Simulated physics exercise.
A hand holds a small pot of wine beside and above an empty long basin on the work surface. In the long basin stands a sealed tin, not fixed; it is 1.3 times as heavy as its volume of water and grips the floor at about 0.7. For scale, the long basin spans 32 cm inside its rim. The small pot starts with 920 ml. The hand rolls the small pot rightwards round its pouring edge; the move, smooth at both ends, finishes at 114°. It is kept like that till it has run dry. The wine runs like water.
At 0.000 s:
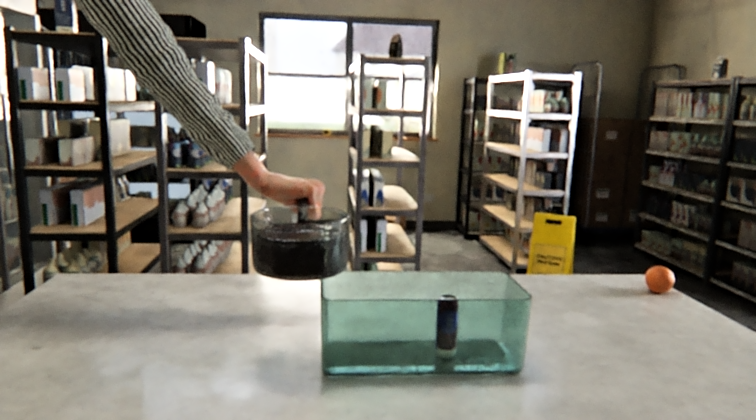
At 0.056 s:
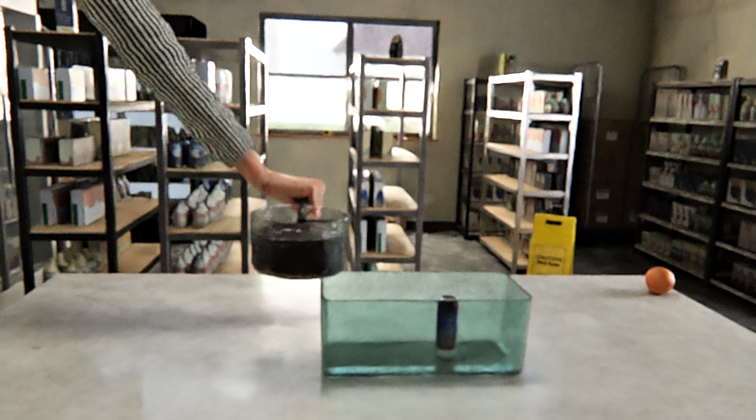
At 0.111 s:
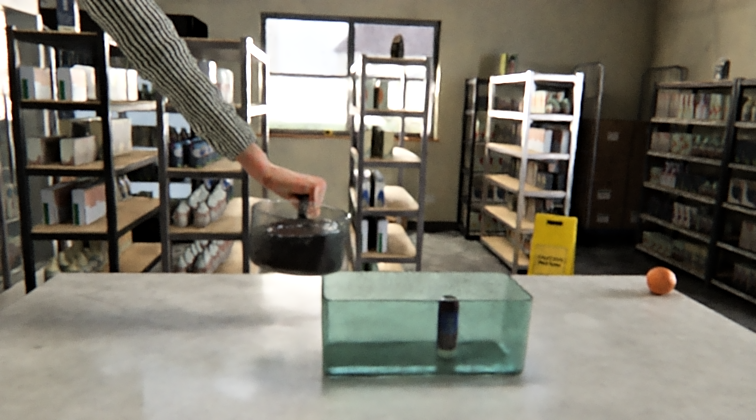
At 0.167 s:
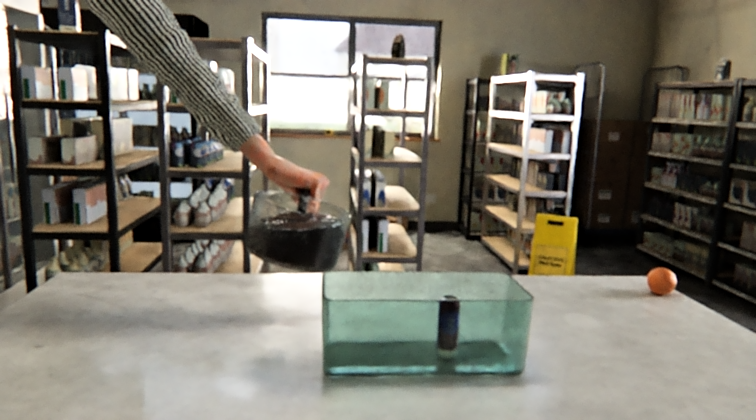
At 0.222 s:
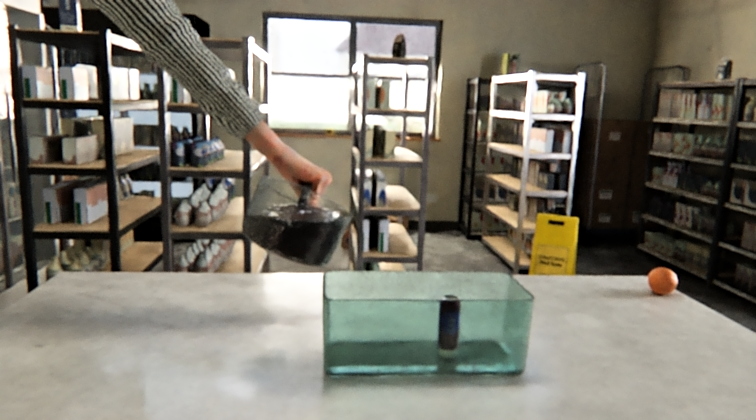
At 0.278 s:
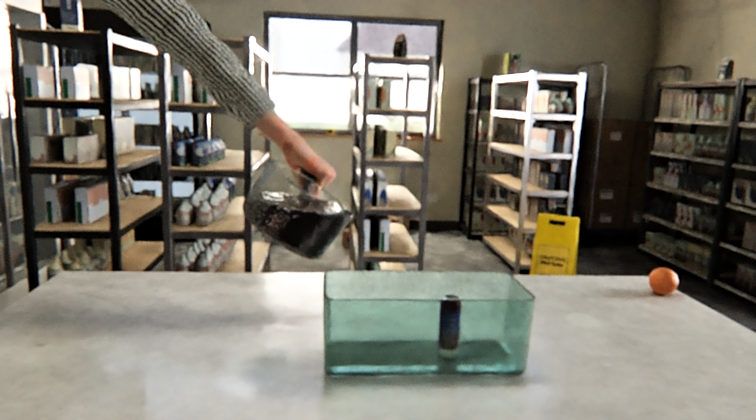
A hand tilting a small glass pot of dark liquid steadily rightwards above a green glass basin with a tin inside.
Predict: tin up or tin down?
The tin topples.
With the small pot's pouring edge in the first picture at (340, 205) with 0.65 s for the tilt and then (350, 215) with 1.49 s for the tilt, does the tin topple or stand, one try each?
First it goes over; then it remains upright.
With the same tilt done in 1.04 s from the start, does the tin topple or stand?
Then it remains upright.
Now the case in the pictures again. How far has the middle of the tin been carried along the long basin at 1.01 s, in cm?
Some 3 cm.
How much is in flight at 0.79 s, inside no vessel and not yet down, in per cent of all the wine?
Near 12 in a hundred.
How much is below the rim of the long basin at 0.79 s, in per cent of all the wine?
Near 86 in a hundred.
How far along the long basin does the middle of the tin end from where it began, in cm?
About 3.0 cm.
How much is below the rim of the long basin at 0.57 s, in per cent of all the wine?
Near 8 in a hundred.
Then, 0.57 s in, the tilt is 98° and 42 per cent is still to pour; the tin stands where it began.
Then, 0.79 s in, the tilt is 114° and 3 per cent is still to pour; the tin stands 3 cm from where it began.
Then, 1.01 s in, the tilt is 114° and 0 per cent is still to pour; the tin leans 13°.
Then, 1.26 s in, the tilt is 114° and 0 per cent is still to pour; the tin lies on its side.
Finally, the tin lies on its side.
